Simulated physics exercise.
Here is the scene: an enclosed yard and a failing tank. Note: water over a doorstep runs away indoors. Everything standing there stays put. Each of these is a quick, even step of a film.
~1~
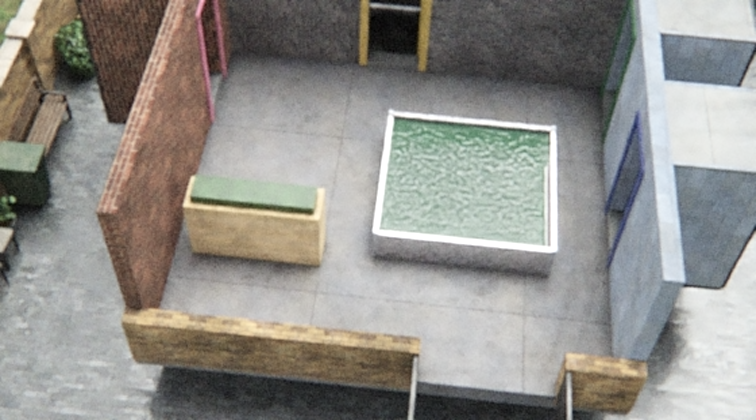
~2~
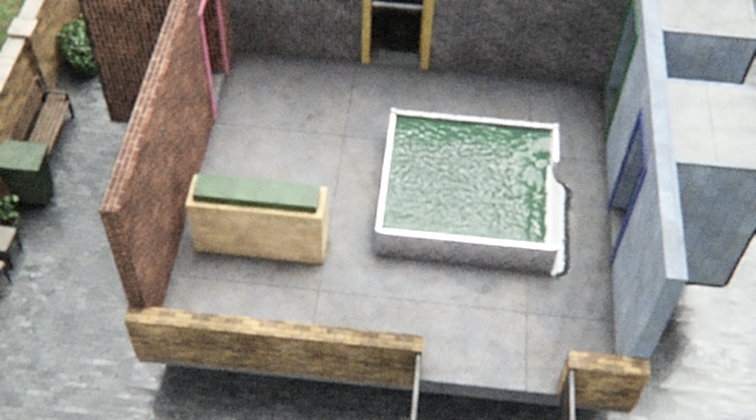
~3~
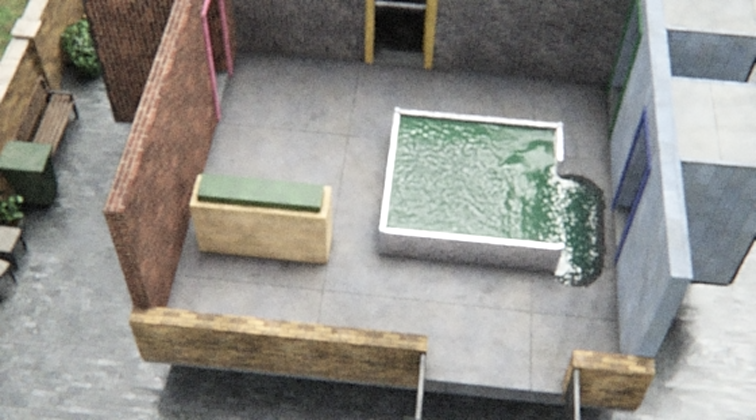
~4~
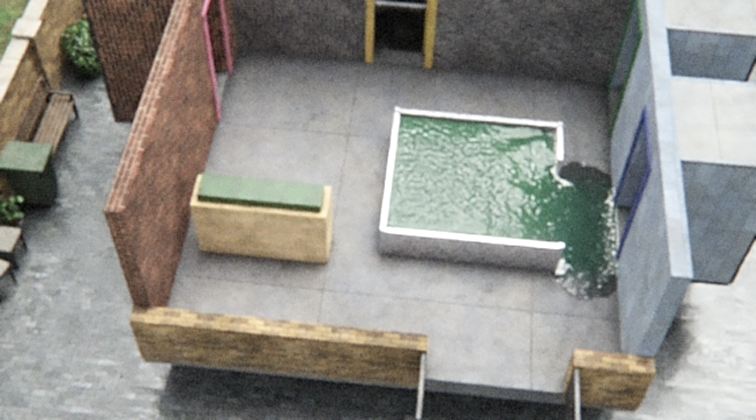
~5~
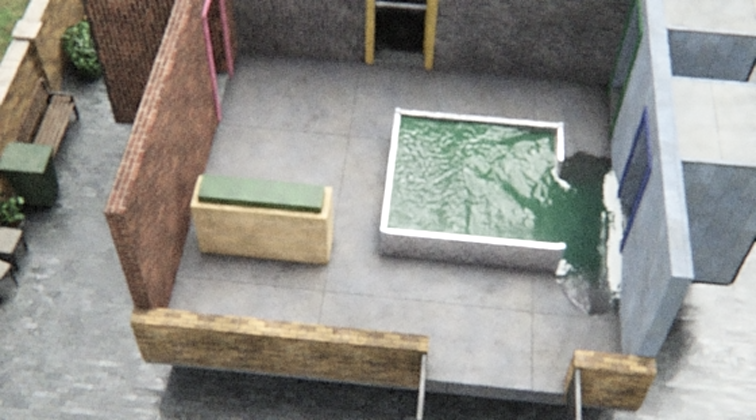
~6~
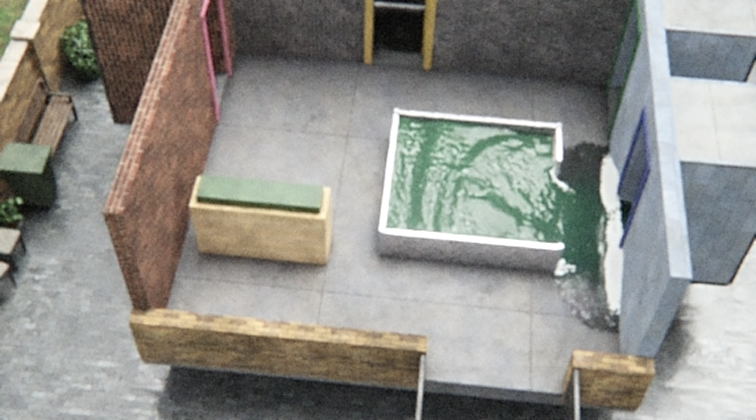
The clip shows a walled yard with a white-rimmed tank of green water, still at first; then water breaks through a gap in its right side and spreads across the grey floor toward the blue-grey wall and the viewer.
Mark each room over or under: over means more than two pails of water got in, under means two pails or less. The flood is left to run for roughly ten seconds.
Yellow door: Under, blue door: Over, pink door: Under, green door: Under.
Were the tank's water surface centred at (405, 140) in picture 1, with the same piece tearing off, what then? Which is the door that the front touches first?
The blue door.
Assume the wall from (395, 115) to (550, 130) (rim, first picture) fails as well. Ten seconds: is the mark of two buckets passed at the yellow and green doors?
The yellow door exceeds the limit and the green door exceeds the limit.
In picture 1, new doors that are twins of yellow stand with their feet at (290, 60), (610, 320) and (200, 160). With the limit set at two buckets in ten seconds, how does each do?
As listed: Is under, takes more, lets less in.
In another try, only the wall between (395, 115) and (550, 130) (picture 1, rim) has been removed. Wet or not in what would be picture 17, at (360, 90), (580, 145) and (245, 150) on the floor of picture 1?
The first point is soaked, the second soaked, the third spared.
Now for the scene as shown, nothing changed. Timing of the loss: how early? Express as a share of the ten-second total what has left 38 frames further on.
About 85 per cent.
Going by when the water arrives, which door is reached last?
I'd go with the one in pink.
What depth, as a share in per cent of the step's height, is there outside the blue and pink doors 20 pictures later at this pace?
In order: Roughly 210 and 0 in a hundred.
A moment on, water covers 15 % of the floor; the yellow door not reached, the blue door far over two buckets in, the pink door not reached, the green door wet at the sill, nothing in.
Next, water covers 25 % of the floor; the yellow door not reached, the blue door far over two buckets in, the pink door not reached, the green door wet at the sill, nothing in.
Then, water covers 35 % of the floor; the yellow door wet at the sill, nothing in, the blue door far over two buckets in, the pink door not reached, the green door wet at the sill, nothing in.
Later, water covers 80 % of the floor; the yellow door wet at the sill, nothing in, the blue door far over two buckets in, the pink door not reached, the green door wet at the sill, nothing in.
In the end, water covers 95 % of the floor; the yellow door wet at the sill, nothing in, the blue door far over two buckets in, the pink door wet at the sill, nothing in, the green door wet at the sill, nothing in.
